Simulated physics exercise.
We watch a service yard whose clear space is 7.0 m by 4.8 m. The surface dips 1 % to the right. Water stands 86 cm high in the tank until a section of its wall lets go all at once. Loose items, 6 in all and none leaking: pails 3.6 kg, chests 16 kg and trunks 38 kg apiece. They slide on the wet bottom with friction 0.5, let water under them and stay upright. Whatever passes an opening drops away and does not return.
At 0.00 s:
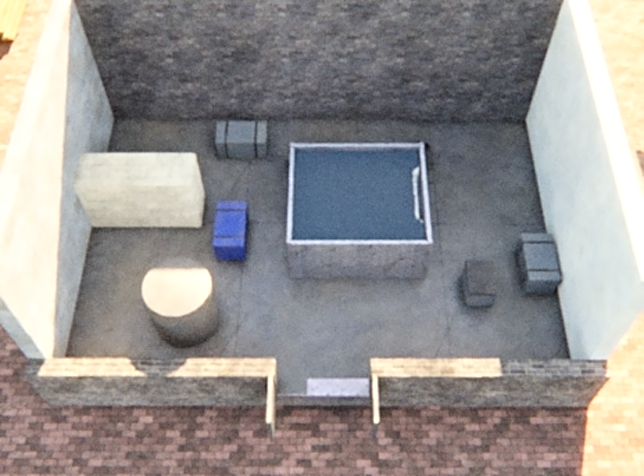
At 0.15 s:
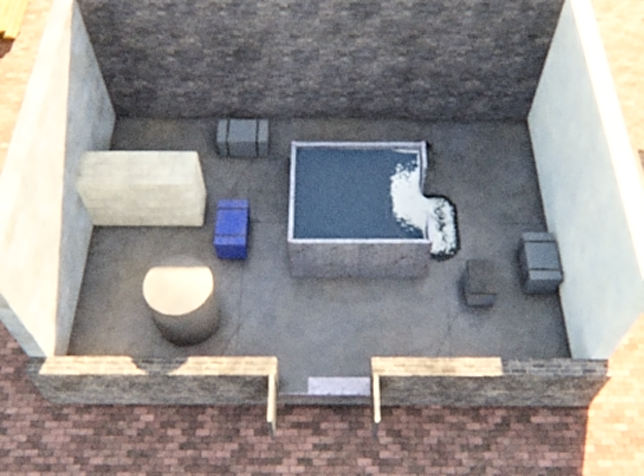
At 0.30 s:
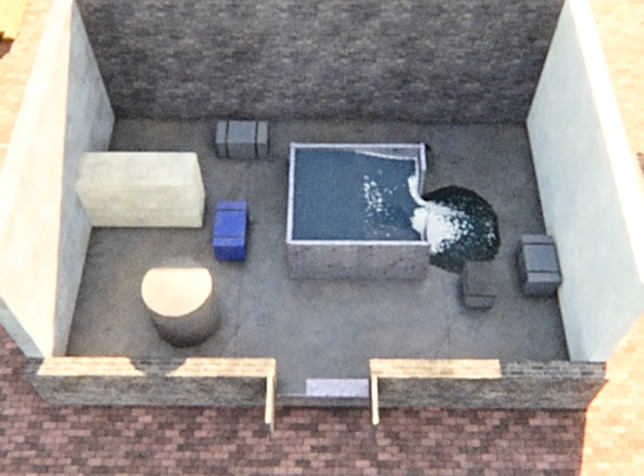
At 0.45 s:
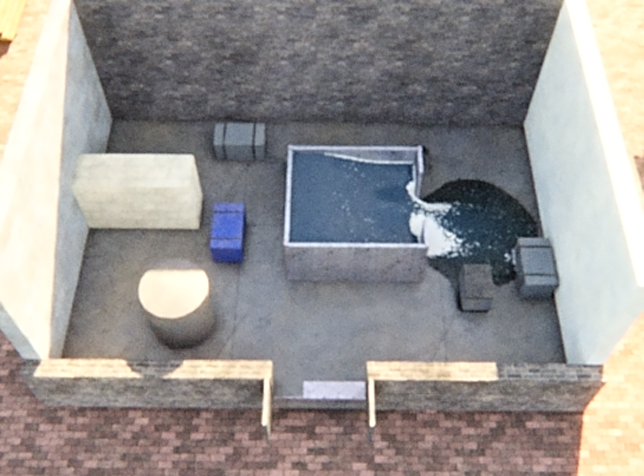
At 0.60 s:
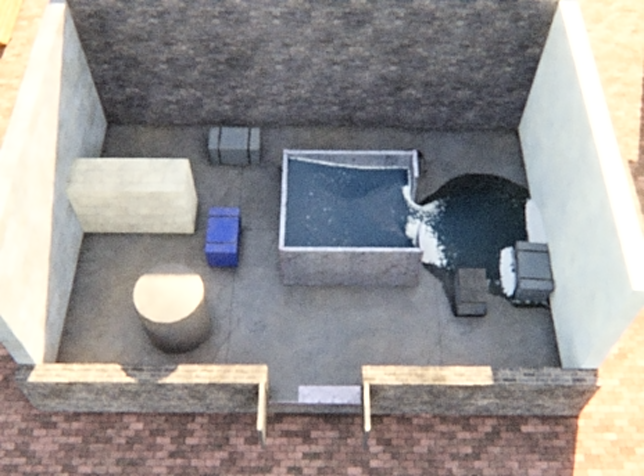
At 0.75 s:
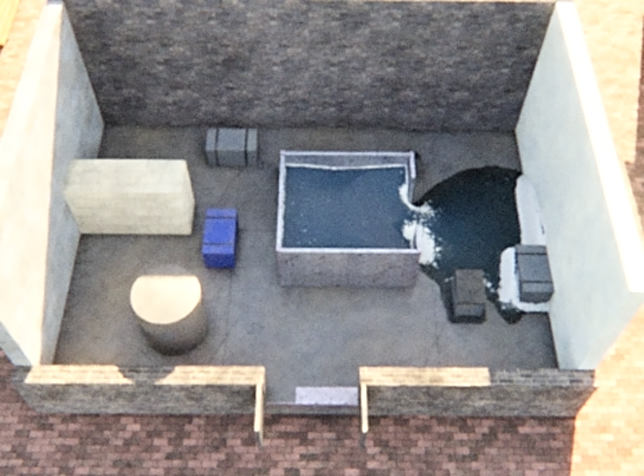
Water pouring from the right side of a walled yard's tank, spreading across the floor around dark boxes and reaching the right wall.
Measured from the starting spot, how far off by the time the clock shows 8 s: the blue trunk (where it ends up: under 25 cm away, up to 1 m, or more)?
Blue trunk stays put.
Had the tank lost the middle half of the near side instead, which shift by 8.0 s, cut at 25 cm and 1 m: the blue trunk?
In that case the blue trunk stays put.
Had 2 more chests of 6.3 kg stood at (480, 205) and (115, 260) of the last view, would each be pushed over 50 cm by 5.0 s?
In turn: Over, short of it.
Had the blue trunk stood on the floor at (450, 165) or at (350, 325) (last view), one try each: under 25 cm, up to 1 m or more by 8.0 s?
In turn: It moves a short way; it ends far away.
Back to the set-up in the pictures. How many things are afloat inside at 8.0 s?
I count 2.
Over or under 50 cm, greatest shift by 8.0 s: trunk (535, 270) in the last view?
It is more.
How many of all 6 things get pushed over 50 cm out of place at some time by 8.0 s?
That makes 4.
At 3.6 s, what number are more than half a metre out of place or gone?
By then 3.
After 1.6 s the blue trunk is near (220, 231), 0.0 m from its start, aground; 0 of 6 are out; 0 afloat.
After 3.6 s the blue trunk is near (220, 231), 0.0 m from its start, aground; 0 of 6 are out; 1 afloat.
After 5.6 s the blue trunk is near (220, 231), 0.0 m from its start, aground; 0 of 6 are out; 2 afloat.
After 8.0 s the blue trunk is near (220, 231), 0.0 m from its start, aground; 0 of 6 are out; 2 afloat.
